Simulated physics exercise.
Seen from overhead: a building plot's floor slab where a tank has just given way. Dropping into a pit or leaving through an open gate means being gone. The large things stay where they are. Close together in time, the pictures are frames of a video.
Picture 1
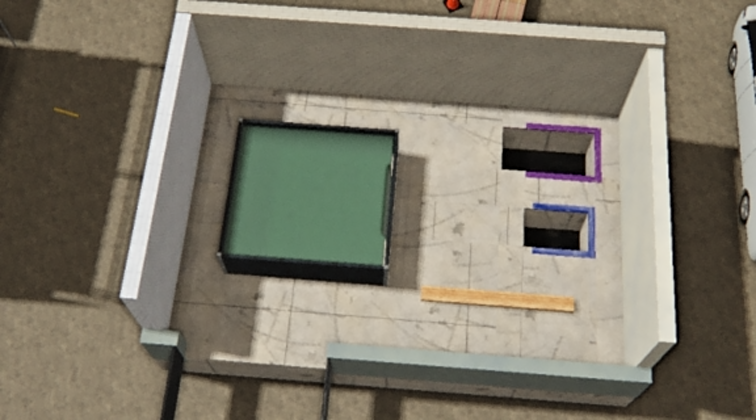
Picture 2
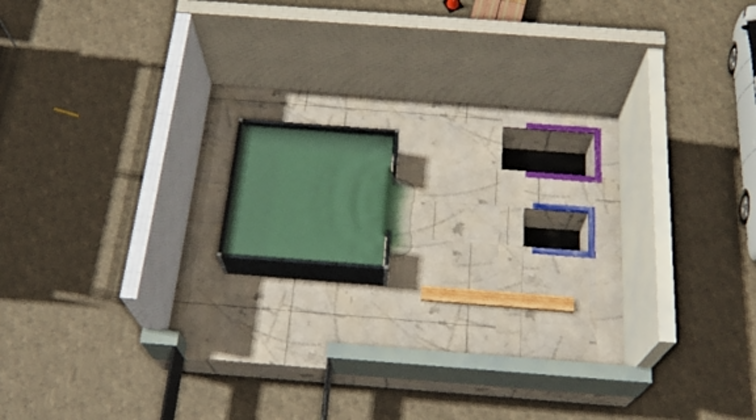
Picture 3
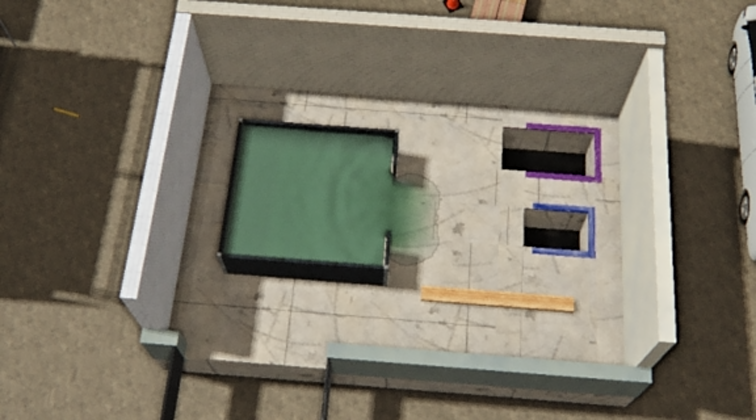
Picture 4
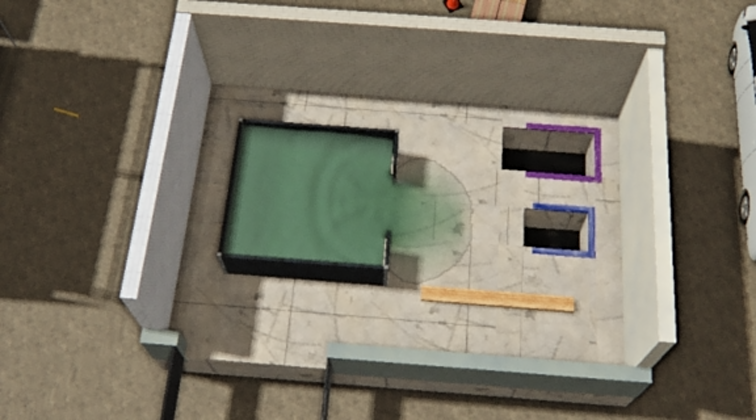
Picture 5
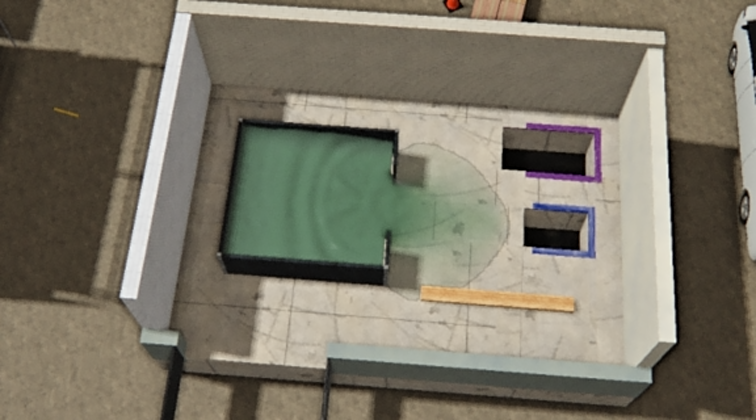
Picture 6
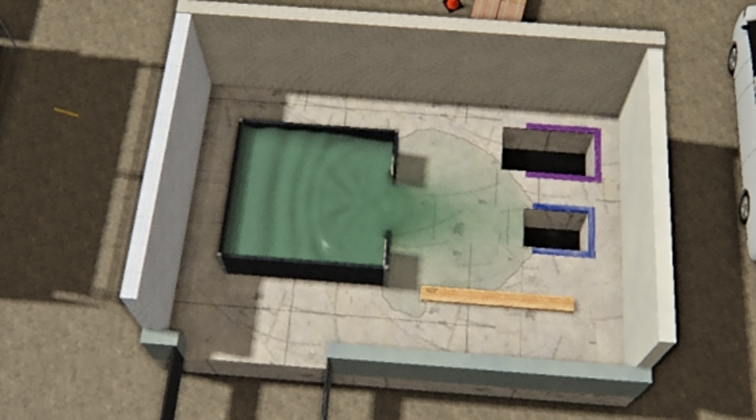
In the video, seen from overhead, green water sits still in a dark-walled tank on a walled concrete slab, then pours through a gap in its right side and spreads rightward across the floor toward two rectangular pits.
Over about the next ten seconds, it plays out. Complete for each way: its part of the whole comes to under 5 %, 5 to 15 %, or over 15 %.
The gate's part comes to under 5 %; the purple pit's part comes to over 15 %; the blue pit's part comes to over 15 %.
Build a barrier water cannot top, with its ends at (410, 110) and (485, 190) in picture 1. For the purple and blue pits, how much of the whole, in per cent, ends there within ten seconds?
The purple pit gets 12 per cent, the blue pit 35 per cent.
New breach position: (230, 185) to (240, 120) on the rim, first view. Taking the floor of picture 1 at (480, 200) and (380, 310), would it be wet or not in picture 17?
Lab note, in order - left bare; left bare.
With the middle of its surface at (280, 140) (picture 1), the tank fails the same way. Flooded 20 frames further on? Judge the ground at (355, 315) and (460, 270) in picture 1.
First spot spared, second spot submerged.
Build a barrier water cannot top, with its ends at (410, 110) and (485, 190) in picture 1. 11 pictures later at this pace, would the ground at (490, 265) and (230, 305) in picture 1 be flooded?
Going in order, I'd say drenched and kept out of it.
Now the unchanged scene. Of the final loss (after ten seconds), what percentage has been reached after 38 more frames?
That comes to 70 per cent, as I work it out.
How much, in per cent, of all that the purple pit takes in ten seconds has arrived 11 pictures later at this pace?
Share by then: About 15 in a hundred.
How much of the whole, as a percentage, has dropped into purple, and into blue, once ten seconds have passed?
In the order asked: 30 percent and 26 percent.
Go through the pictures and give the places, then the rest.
The first frame shows still water in the tank at (311, 193).
In the second frame, water pours out at (390, 211) and has run to (397, 252).
In the third frame, water pours out at (390, 211) and has run to (428, 251).
In the fourth frame, water pours out at (390, 212) and has run to (463, 245).
In the fifth frame, the front is at (501, 238), out from the gap at (390, 211).
In the sixth frame, water pours out at (390, 211) and has run to (528, 250).
A moment on, water covers 35 % of the floor; the gate 0 %, the purple pit 1 %, the blue pit 3 %.
Next, water covers 50 % of the floor; the gate 0 %, the purple pit 5 %, the blue pit 7 %.
Then, water covers 50 % of the floor; the gate 0 %, the purple pit 11 %, the blue pit 13 %.
Later, water covers 65 % of the floor; the gate 0 %, the purple pit 21 %, the blue pit 20 %.
In the end, water covers 85 % of the floor; the gate 1 %, the purple pit 31 %, the blue pit 26 %.
